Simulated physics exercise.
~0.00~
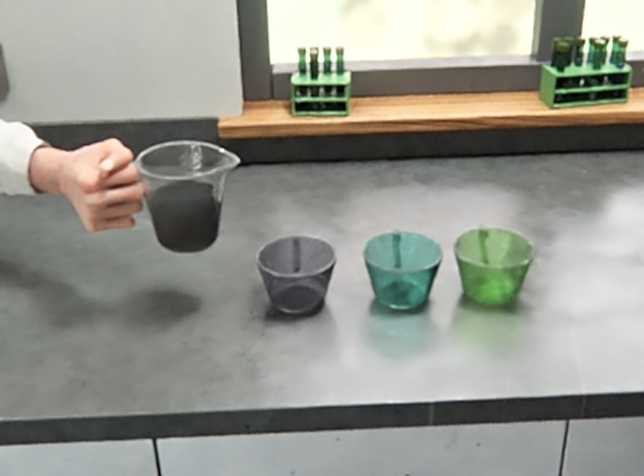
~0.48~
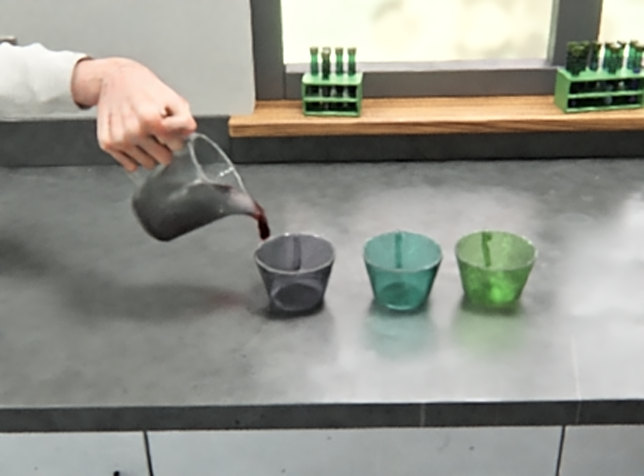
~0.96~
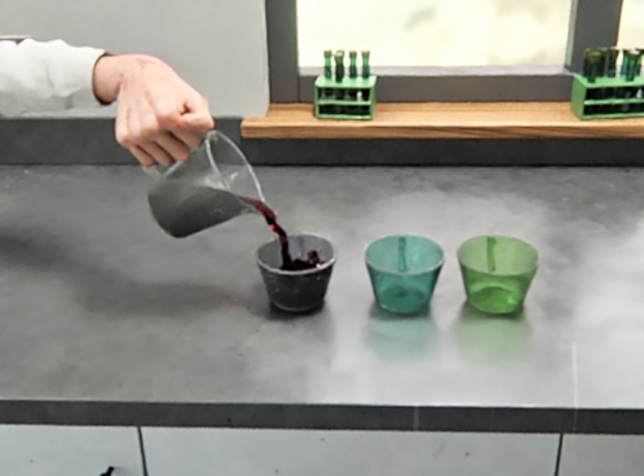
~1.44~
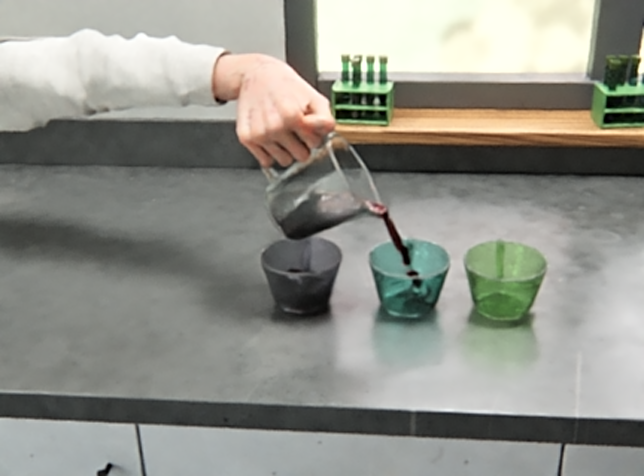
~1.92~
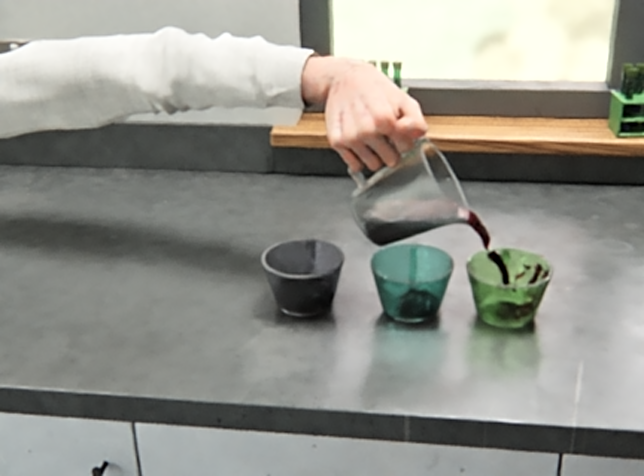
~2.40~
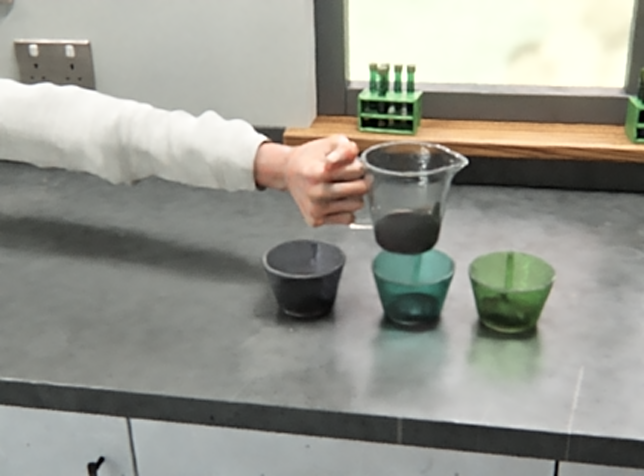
The clip opens on a dark grey work surface where three empty wide cups, one smoky grey, one teal and one green, stand in a line while a hand holds a clear flared jug of dark wine to their left. The hand tips the jug rightwards, and a thin dark red stream falls into the grey cup. Still tilted, the jug moves right, pouring into the teal cup and then the green one. Finally the hand brings the jug nearly upright above the cups, with some wine left inside and no obvious puddle on the surface.
